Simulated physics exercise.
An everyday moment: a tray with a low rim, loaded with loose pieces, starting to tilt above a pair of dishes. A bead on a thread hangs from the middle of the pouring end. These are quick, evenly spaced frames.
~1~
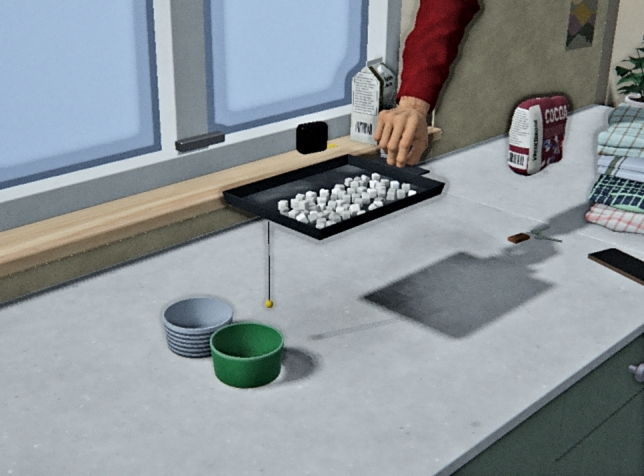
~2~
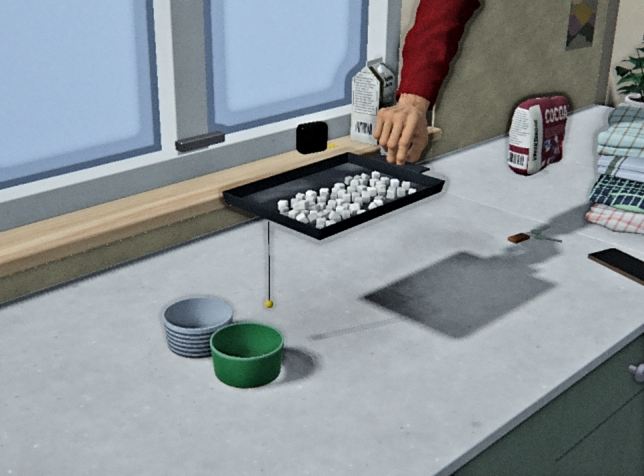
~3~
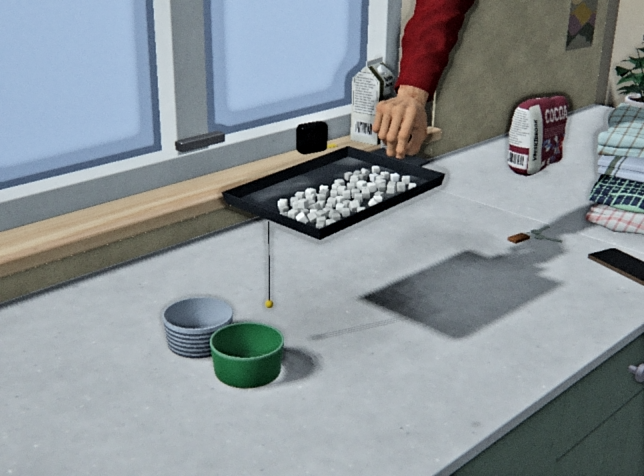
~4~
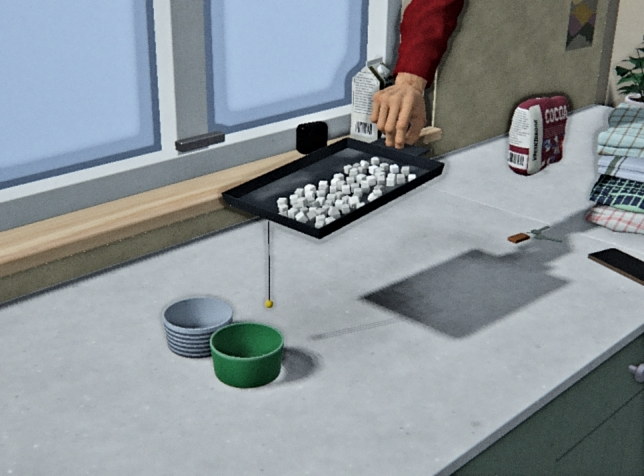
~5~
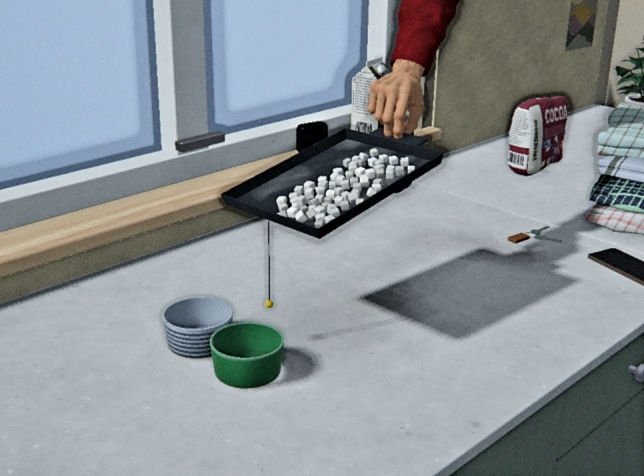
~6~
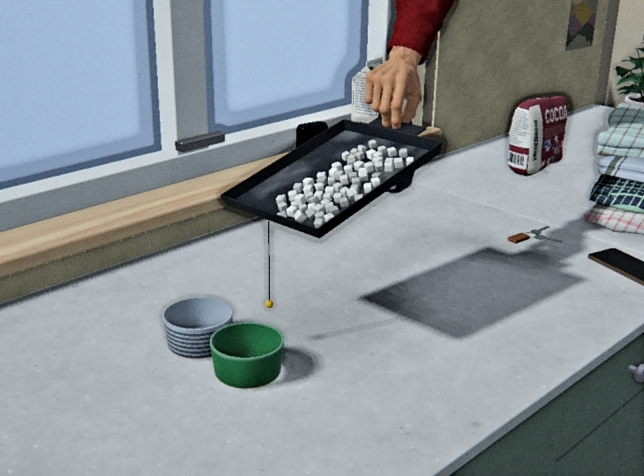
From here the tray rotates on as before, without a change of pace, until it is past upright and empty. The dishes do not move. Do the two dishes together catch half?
Together they catch more than half.
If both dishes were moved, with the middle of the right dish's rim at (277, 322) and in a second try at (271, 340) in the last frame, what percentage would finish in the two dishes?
About 20 and 50 per cent.
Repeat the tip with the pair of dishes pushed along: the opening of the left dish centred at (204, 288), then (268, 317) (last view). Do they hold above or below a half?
One: Below a half. Two: The smaller part.
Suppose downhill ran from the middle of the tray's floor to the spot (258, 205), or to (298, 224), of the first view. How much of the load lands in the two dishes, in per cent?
Near 50 % and 40 %.
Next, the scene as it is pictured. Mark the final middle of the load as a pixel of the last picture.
Roughly at (227, 362).
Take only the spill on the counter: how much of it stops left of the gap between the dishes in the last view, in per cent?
Some 70 per cent.
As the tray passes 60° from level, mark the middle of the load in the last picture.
Near (279, 197).
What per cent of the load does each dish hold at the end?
Left dish: 30 %, right dish: 40 %.
Just after the last frame, tray tipped steeply; every one on the tray.
A moment on, tray tipped right over; almost all on the tray; just a few in the right dish.
Further on, tray tipped past a quarter turn; roughly a third in the right dish; roughly a quarter in the left dish; roughly a third outside both.
When it is over, tray tipped past a quarter turn; roughly a third in the right dish; roughly a quarter in the left dish; roughly a third outside both.
